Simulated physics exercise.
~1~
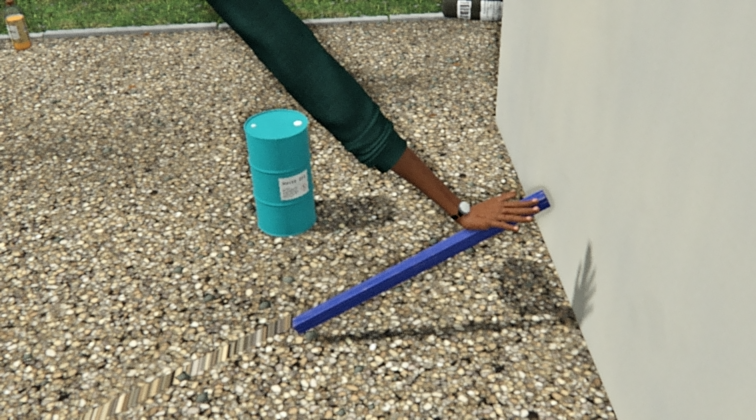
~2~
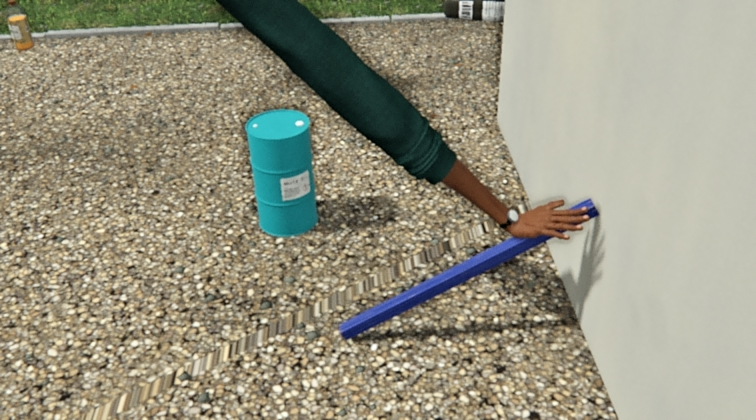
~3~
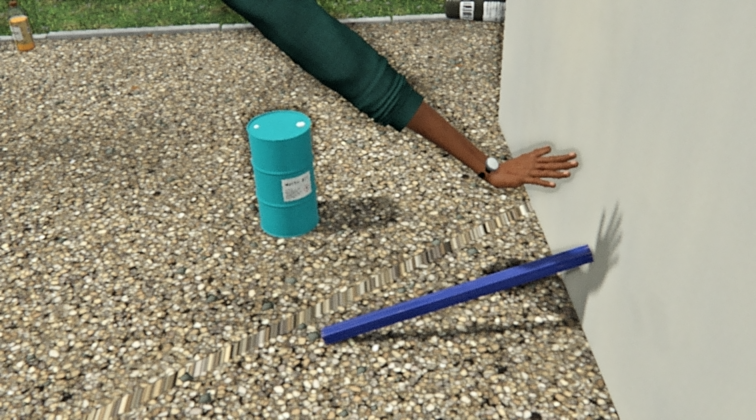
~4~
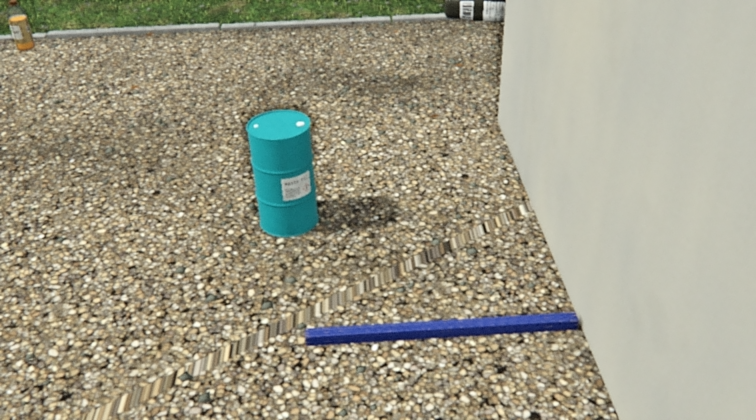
The clip opens on a pebbled yard where a hand in a dark green sleeve holds the upper end of a blue pole near a pale wall, with a turquoise canister standing to the left. The hand moves the slanted pole to the right until its upper end meets the wall. The hand then lets go and draws back, and the pole begins sliding down the wall, its lower end slipping left. The arm leaves the view as the pole drops further. It ends lying low across the pebbles, while the canister remains standing where it was.
